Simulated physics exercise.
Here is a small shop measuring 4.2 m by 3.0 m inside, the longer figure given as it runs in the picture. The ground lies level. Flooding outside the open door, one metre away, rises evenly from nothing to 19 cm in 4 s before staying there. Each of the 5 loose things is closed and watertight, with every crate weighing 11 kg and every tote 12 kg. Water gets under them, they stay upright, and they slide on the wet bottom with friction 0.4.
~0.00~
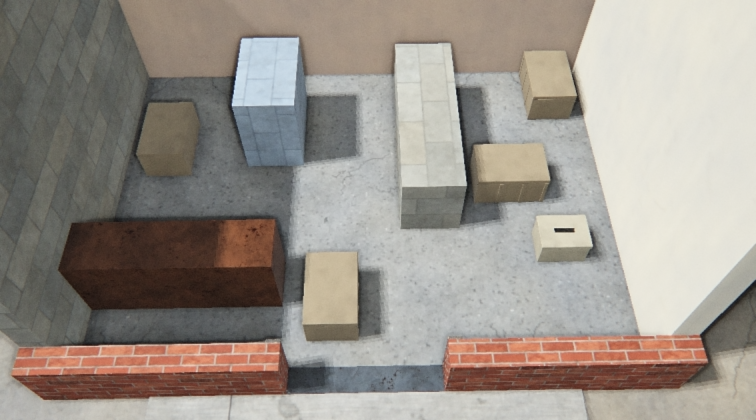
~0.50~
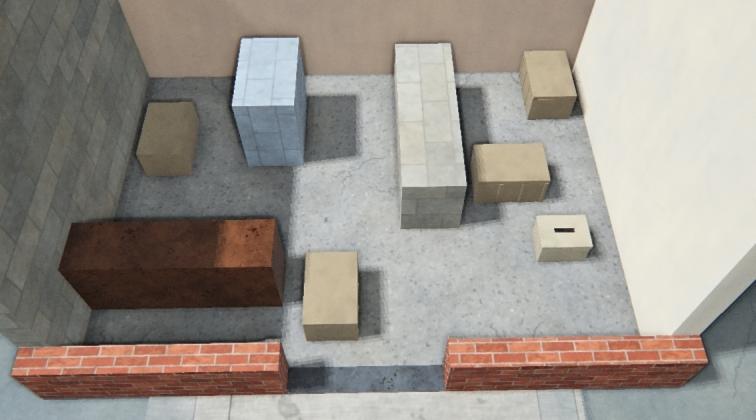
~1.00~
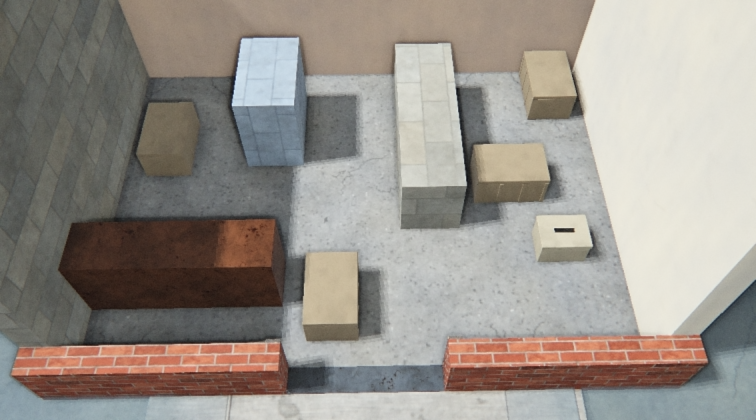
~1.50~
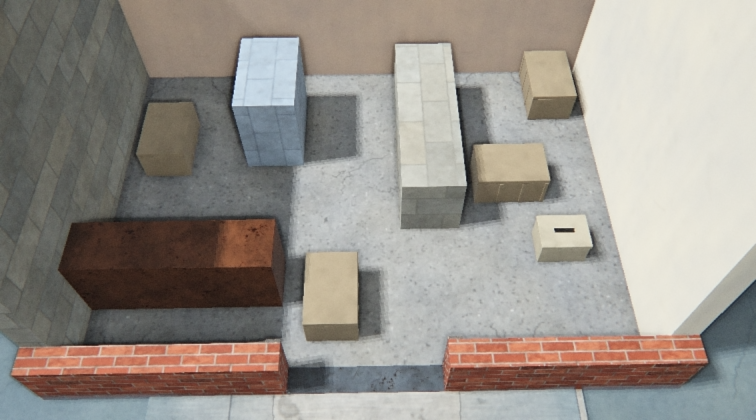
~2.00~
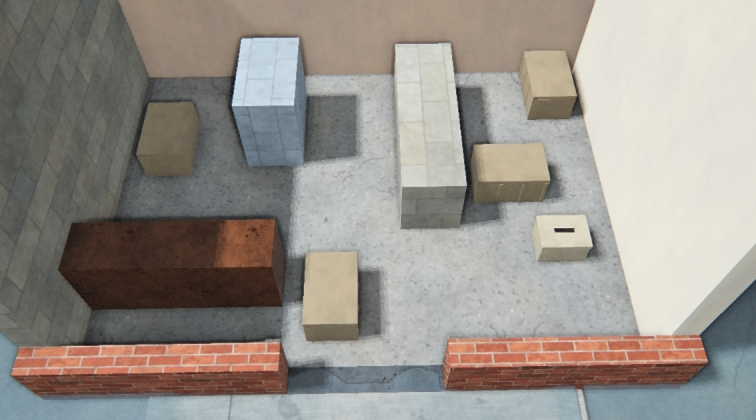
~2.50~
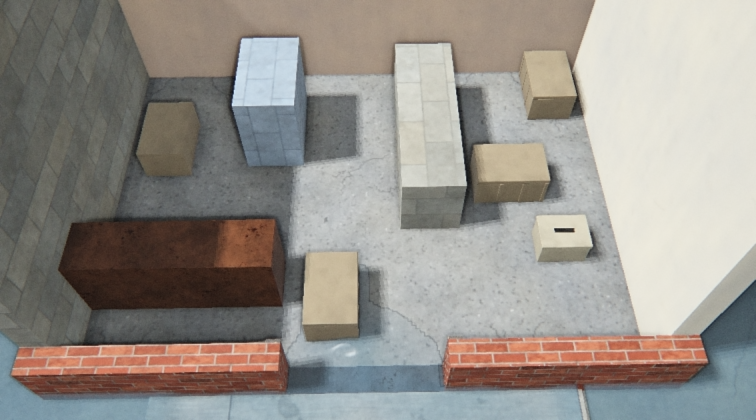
To begin with, brown crates, a pale slotted box and larger blocks stand on a dry grey floor behind a low brick wall with a gap. Bluish water spreads across the ground outside, then covers the threshold and fans slightly onto the floor just inside, while every object stays in place.
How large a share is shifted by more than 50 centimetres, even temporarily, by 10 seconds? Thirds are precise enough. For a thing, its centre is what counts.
I'd put it at between one and two thirds.
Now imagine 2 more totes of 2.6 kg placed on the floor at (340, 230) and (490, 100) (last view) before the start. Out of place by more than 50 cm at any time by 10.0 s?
Order as asked - beyond the cutoff and inside the cutoff.
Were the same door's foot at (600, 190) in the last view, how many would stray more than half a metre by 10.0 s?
In that case the number is 3.
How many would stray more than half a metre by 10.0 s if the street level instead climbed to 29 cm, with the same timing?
Count: 4.
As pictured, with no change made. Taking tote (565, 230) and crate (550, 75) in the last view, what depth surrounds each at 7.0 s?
Depth approx. 3 cm / 5 cm.
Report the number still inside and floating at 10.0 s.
That would be 4 of them.
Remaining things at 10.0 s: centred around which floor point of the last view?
I'd say about (423, 157) in the last view.
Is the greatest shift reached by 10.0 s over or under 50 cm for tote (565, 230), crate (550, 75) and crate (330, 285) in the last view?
Order as asked - a smaller shift, a bigger shift, a bigger shift.
After 3.5 s 0 of 5 are over 50 cm from their spots; 0 afloat.
After 4.5 s 1 of 5 are over 50 cm from their spots; 0 afloat.
After 7.0 s 1 of 5 are over 50 cm from their spots; 2 afloat.
After 10.0 s 2 of 5 are over 50 cm from their spots, and 2 have been at some point; 4 afloat.
